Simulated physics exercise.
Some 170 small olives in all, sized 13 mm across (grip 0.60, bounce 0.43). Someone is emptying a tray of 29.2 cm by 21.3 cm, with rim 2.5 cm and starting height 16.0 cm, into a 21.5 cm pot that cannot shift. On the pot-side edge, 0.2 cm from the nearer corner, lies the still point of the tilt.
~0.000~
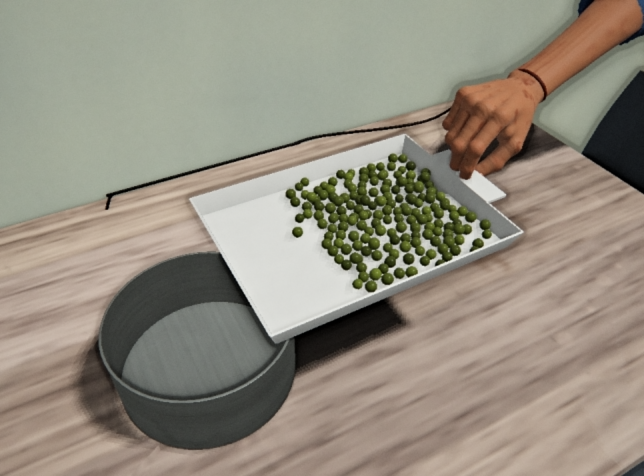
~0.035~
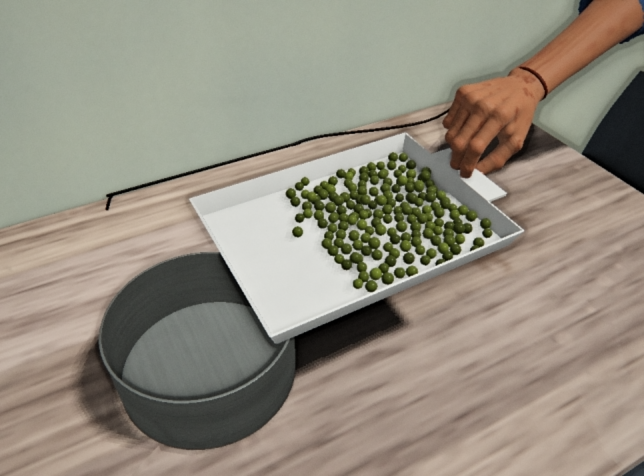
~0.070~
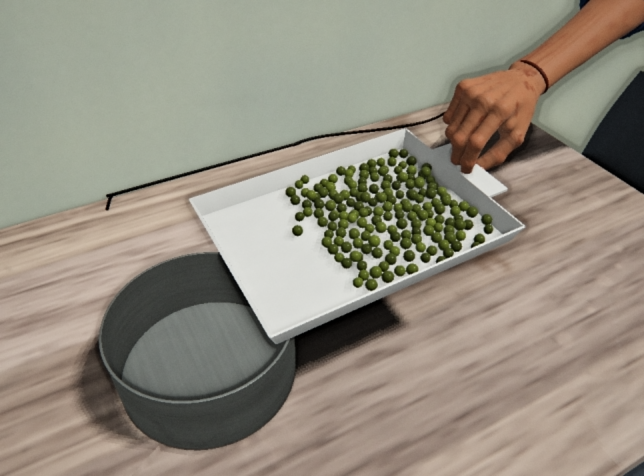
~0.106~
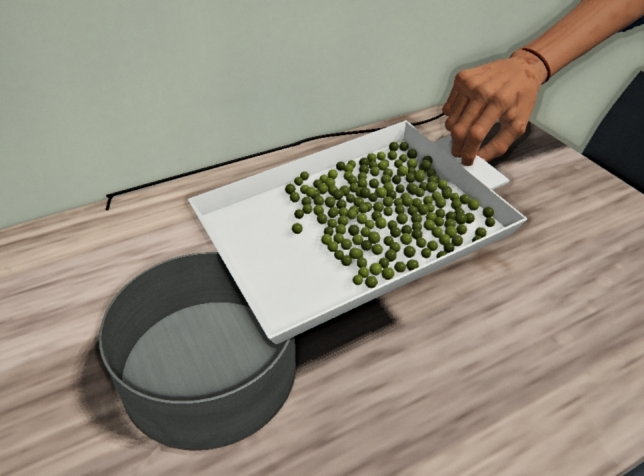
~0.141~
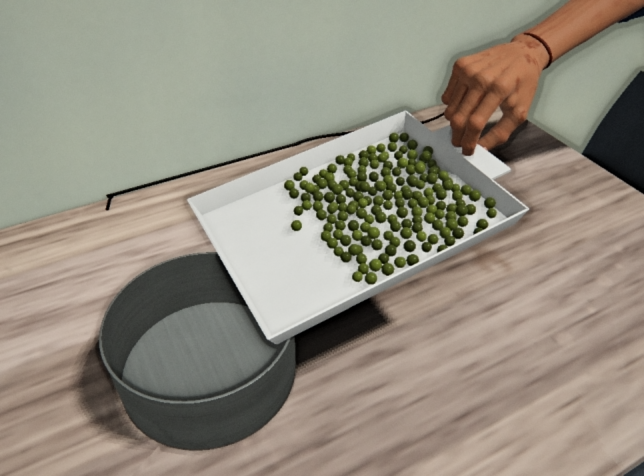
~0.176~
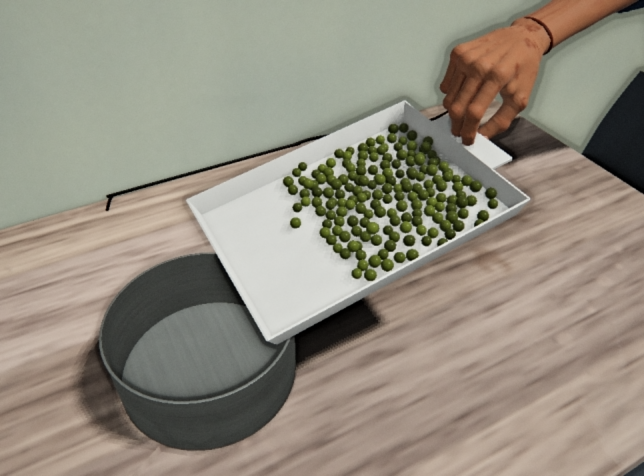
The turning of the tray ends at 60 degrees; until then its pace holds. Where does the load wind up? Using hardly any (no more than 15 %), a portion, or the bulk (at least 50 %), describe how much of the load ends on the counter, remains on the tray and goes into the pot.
Counter: Hardly any, left on the tray: The bulk, pot: A portion.
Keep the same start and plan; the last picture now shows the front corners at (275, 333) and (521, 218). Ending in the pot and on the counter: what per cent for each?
Pot 0 % / counter 25 %.
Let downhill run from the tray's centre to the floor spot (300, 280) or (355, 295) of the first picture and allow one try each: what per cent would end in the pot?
The share comes to roughly 15 in a hundred, then roughly 0 in a hundred.
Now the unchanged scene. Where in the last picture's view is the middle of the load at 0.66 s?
The load's centre is near (255, 239) at that time.
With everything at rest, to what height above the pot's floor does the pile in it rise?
About 2.0 centimetres.
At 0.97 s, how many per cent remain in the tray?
I'd say close to 65 per cent.
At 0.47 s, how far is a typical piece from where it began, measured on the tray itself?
Some 3 cm.
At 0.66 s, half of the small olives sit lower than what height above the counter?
Roughly 22 centimetres.
After 0.47 s, tilt 35 degrees; the tray holds 100 %, the pot 0 %.
After 0.66 s, tilt 51 degrees; the tray holds 100 %, the pot 0 %.
After 0.97 s, tilt 60 degrees; the tray holds 65 %, the pot 25 %.
By 1.7 s all is still; counter 5 %, tray 65 %, pot 30 %.
